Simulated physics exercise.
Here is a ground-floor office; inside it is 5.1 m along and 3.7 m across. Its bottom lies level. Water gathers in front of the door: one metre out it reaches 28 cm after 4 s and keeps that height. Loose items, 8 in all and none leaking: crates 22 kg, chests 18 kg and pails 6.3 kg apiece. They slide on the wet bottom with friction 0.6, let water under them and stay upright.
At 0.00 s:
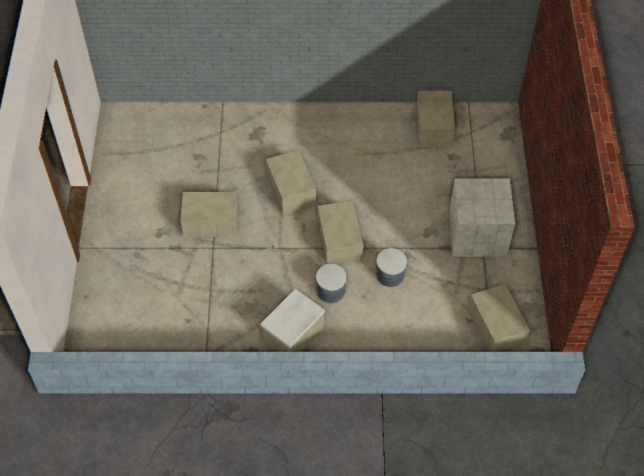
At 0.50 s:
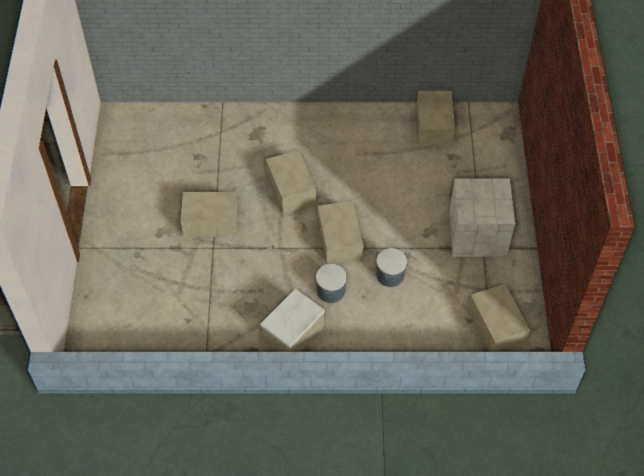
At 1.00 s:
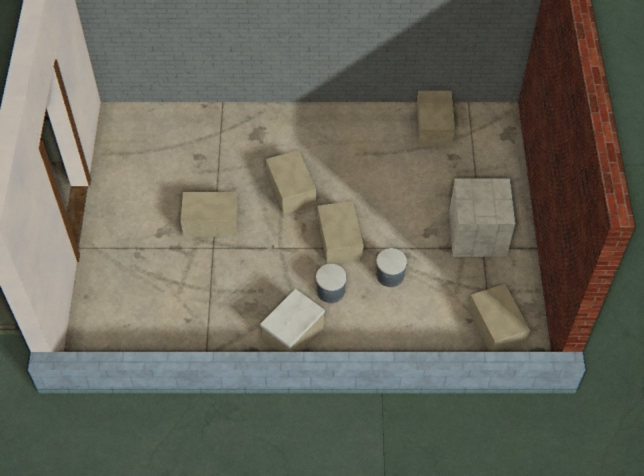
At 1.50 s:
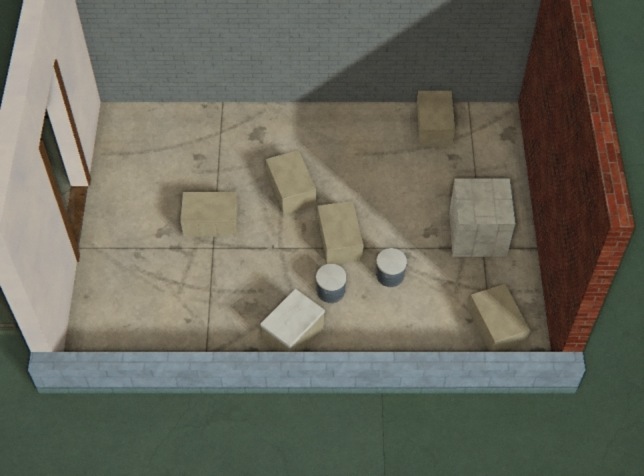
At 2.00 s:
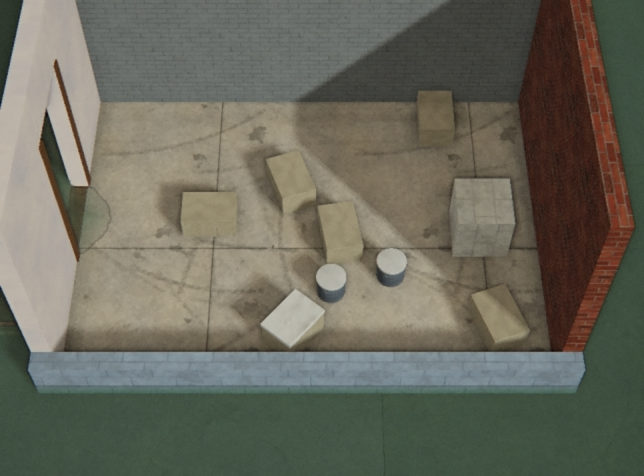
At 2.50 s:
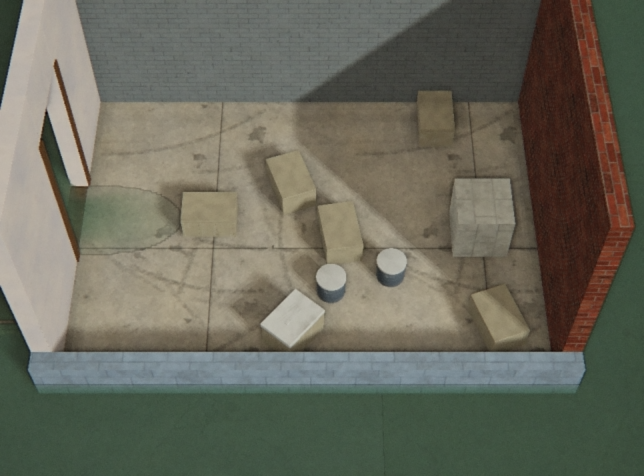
A walled room with a concrete floor is seen from high above its low pale-blue front wall, with a doorway on the left and a red brick wall on the right. Tan boxes, a white-topped box, a larger grey block and two grey pails stand about the floor. The ground outside turns dark green, then greenish water spreads through the doorway toward the nearest box, while the objects and camera stay still.
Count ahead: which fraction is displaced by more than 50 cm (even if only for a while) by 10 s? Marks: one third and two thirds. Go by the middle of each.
That comes to at least two thirds.
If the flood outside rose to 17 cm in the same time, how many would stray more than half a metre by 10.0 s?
In that case 0 of them.
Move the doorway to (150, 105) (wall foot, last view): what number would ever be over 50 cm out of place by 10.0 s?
In that case 4 of them.
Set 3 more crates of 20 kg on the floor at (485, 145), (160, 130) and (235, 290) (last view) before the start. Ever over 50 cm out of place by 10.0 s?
In turn: Under, short of it, over.
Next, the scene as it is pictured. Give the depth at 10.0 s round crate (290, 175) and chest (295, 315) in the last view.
Roughly 8 and 14 cm.
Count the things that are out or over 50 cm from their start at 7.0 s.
By then 2.
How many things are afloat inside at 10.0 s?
I count 7.
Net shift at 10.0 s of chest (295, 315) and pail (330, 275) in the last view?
In that order: 200 cm, 150 cm.
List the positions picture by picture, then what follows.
A crate at (500, 312) rests on the ground; a chest at (293, 317), on the bottom; water covers 0.0 m2; 0 of 8 have shifted, in the first picture.
A crate at (500, 312), on the bottom; a chest at (293, 317) rests on the ground; water covers 0.0 m2; 0 of 8 have shifted, in the second picture.
A crate at (500, 312), on the bottom; a chest at (293, 317) rests on the ground; 0.0 m2 under water; 0 of 8 have shifted, in the third picture.
A crate at (500, 312) rests on the ground; a chest at (293, 317) rests on the ground; water covers 0.0 m2; 0 of 8 have shifted, in the fourth picture.
A crate at (500, 312), on the bottom; a chest at (293, 317), on the bottom; 0.2 m2 under water; 0 of 8 have shifted, in the fifth picture.
A crate at (500, 312) rests on the ground; a chest at (293, 317) rests on the ground; 0.8 m2 under water; 0 of 8 have shifted, in the sixth picture.
After 3.5 s 0 of 8 are over 50 cm from their spots; 0 afloat.
After 4.5 s 0 of 8 are over 50 cm from their spots; 0 afloat.
After 7.0 s 2 of 8 are over 50 cm from their spots; 0 afloat.
After 10.0 s 6 of 8 are over 50 cm from their spots, and 6 have been at some point; 7 afloat.
